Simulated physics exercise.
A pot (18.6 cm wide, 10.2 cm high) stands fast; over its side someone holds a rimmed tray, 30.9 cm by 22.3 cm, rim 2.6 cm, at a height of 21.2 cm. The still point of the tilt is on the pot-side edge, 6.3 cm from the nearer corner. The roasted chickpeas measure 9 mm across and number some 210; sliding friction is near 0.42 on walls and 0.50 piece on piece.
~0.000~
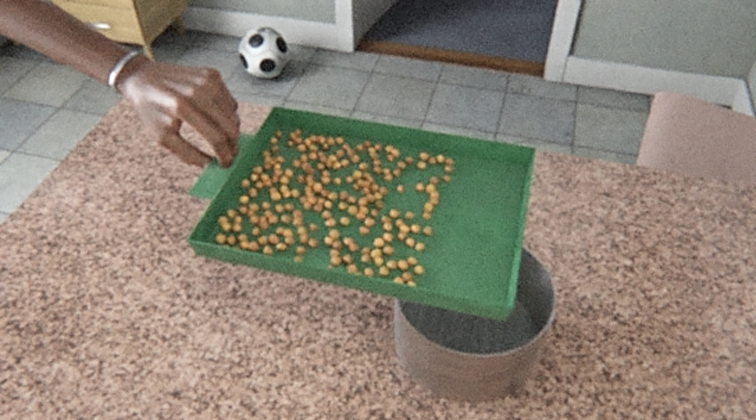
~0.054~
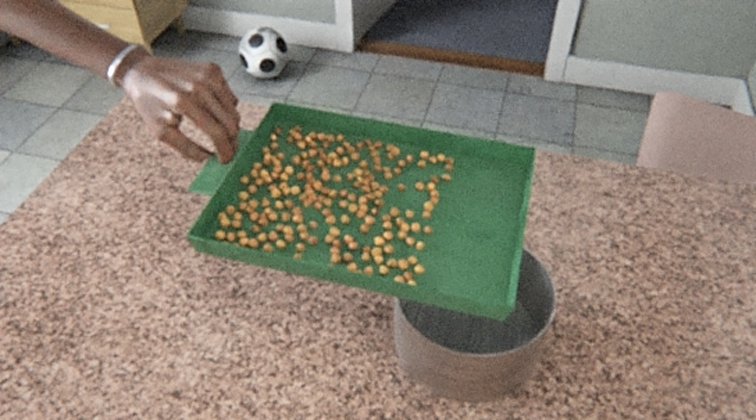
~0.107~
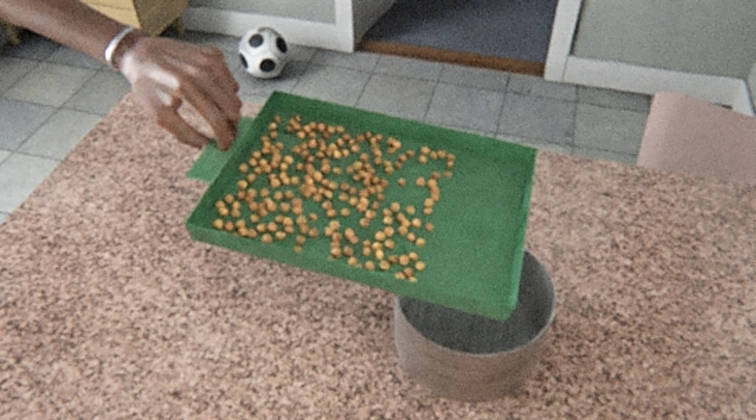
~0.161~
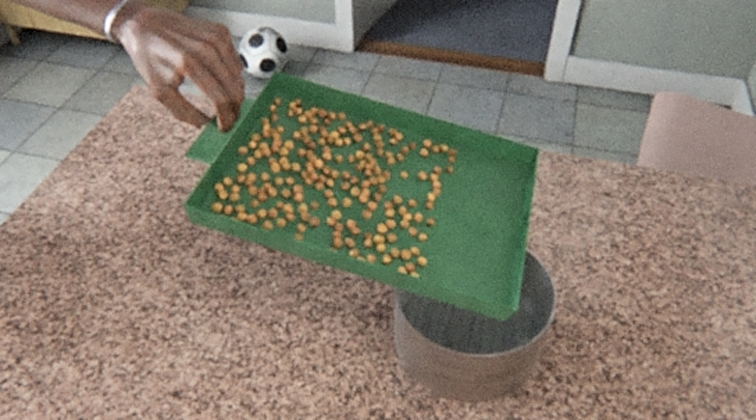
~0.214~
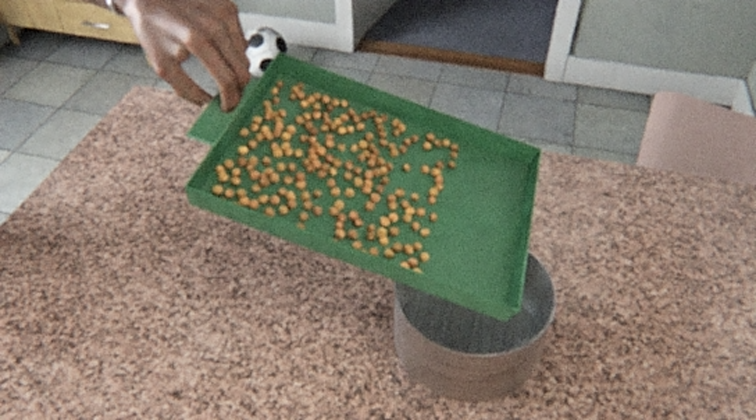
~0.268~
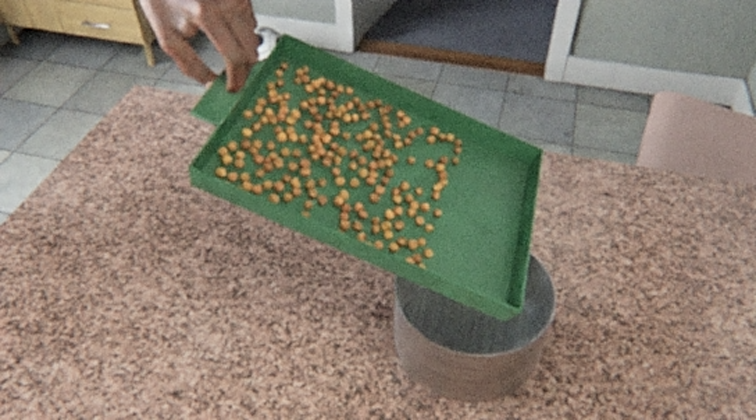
A hand with a pale bracelet reaches in from the upper left, gripping the tab of a green rimmed tray above a speckled pinkish countertop, seen from above at an angle by a still camera. Many golden-brown chickpeas lie across the tray's left and middle, a grey metal pot sits beneath its right end, and a black-and-white ball rests on the tiled floor behind. The hand raises the tray's left end, slowly then faster, tilting it down toward the right while the chickpeas keep their places on it.
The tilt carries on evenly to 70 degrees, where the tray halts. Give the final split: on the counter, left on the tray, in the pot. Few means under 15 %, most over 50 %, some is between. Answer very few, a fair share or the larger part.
Counter: A fair share, tray: The larger part, pot: Very few.
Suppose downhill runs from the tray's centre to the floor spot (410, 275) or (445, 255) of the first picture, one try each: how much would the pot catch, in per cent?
About 0 and 0 per cent.
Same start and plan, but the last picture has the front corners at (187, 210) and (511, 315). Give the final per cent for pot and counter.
Pot 0, counter 20.
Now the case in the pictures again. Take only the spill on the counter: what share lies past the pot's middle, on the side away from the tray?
Roughly 100 per cent.
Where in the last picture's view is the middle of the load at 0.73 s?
At about (521, 224).
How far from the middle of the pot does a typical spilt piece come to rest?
About 20 cm.
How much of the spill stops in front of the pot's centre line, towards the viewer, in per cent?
About 60 per cent.
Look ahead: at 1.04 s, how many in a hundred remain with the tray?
Some 80 per cent of the load.
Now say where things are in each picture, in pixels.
Tray tilt 0 degrees, front corners at (192, 238) and (509, 303); middle of the pieces at (333, 196); pot at (475, 287), in the first picture.
Tray tilt 1 degrees, front corners at (191, 234) and (509, 303); middle of the pieces at (333, 193), in the second picture.
Tray tilt 4 degrees, front corners at (190, 222) and (511, 304), lowest corner right front; middle of the pieces at (333, 186), in the third picture.
Tray tilt 9 degrees, front corners at (189, 203) and (513, 305), lowest corner right front; middle of the pieces at (334, 174), in the fourth picture.
Tray tilt 14 degrees, front corners at (191, 185) and (516, 306), lowest corner right front; middle of the pieces at (337, 163), in the fifth picture.
Tray tilt 19 degrees, front corners at (195, 166) and (518, 307), lowest corner right front; middle of the pieces at (342, 151); pot at (475, 287). The tray's pace is about 90 degrees a second, in the sixth picture.
After 0.55 s, tilt 45 degrees; the tray holds 100 %, the pot 0 %.
After 0.73 s, tilt 61 degrees; the tray holds 100 %, the pot 0 %.
After 1.04 s, tilt 70 degrees; the tray holds 80 %, the pot 0 %.
By 1.8 s all is still; counter 20 %, tray 75 %, pot 0 %.
